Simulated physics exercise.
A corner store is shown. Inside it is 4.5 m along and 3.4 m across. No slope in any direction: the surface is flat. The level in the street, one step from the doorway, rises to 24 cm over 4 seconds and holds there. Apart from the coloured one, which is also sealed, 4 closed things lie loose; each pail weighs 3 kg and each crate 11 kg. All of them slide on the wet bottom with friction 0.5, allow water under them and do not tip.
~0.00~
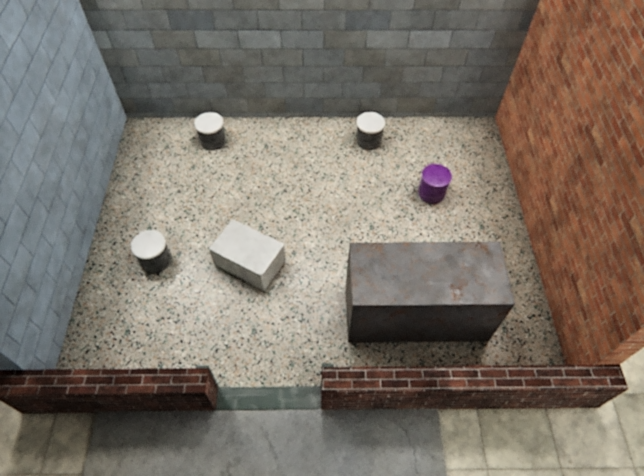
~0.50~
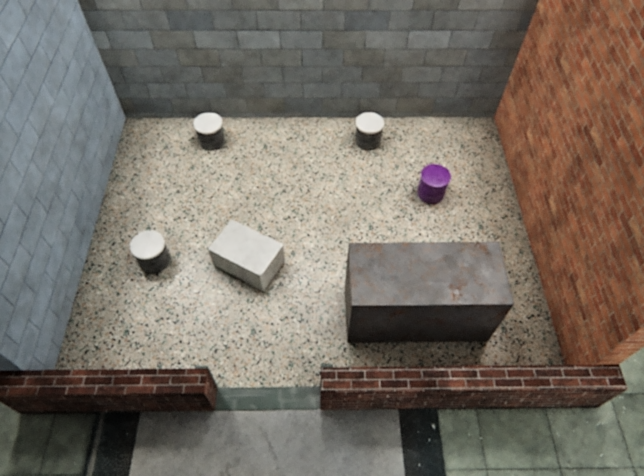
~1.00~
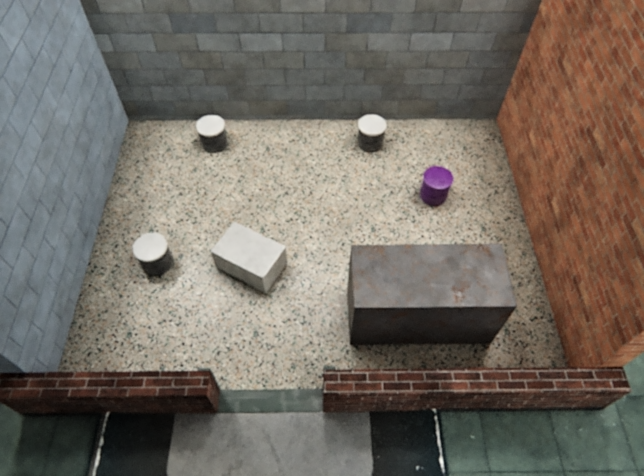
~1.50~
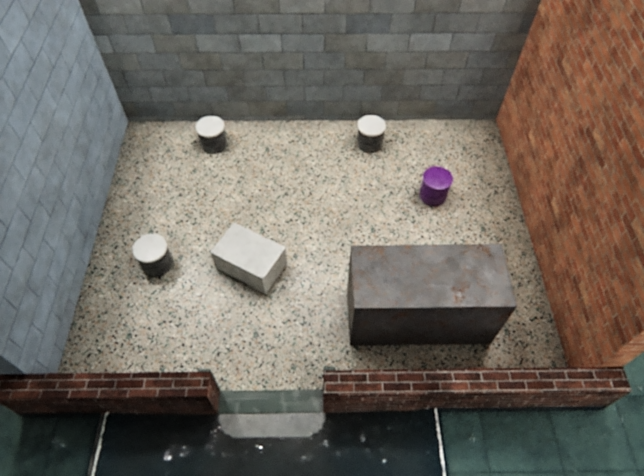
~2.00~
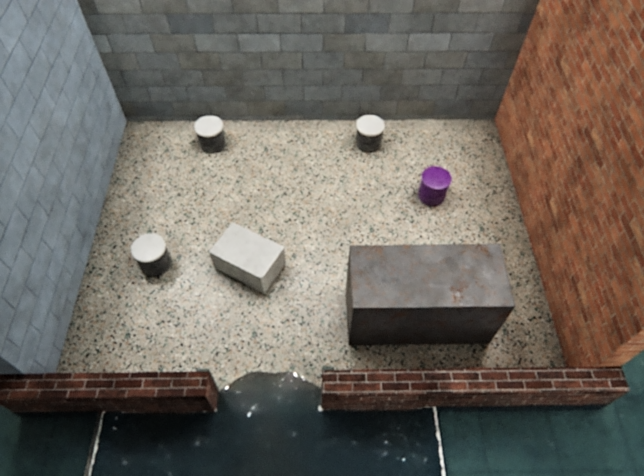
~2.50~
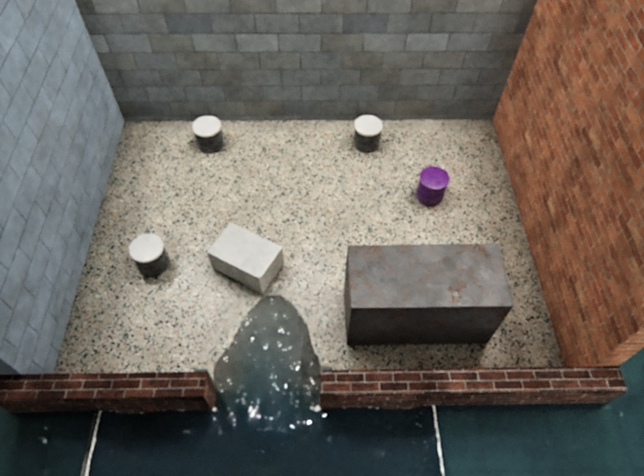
Dark water spread across the ground outside a walled room, then pushed through the gap in the low brick wall and onto the speckled floor, while the purple pail and everything else inside stayed still.
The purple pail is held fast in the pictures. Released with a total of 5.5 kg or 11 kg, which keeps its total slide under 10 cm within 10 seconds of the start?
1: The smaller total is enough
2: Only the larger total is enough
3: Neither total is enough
1, the smaller total is enough.
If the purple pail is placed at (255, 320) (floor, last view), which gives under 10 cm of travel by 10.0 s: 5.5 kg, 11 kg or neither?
Well, no option works.
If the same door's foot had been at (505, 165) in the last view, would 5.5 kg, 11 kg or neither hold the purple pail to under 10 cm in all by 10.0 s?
If so, then both options fall short.
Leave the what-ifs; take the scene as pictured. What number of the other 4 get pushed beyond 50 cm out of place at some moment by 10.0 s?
By my tally, 4.
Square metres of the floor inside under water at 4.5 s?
About 7.0 m2.
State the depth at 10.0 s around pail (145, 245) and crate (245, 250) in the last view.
First roughly 11 cm, second roughly 11 cm.
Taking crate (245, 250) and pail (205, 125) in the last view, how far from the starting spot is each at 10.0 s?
They've ended up 150 cm and 150 cm away, in that order.
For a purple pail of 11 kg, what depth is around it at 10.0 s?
About 5 cm.
After 3.5 s the purple pail would be 0 cm from its start with 5.5 kg and 0 cm from its start with 11 kg; 0 cm of water round it then.
After 4.5 s the purple pail would be 0 cm from its start with 5.5 kg and 0 cm from its start with 11 kg; 1 cm of water round it then.
After 7.0 s the purple pail would be 0 cm from its start with 5.5 kg and 0 cm from its start with 11 kg; 2 cm of water round it then.
After 10.0 s the purple pail would be 0 cm from its start with 5.5 kg and 0 cm from its start with 11 kg; 5 cm of water round it then.
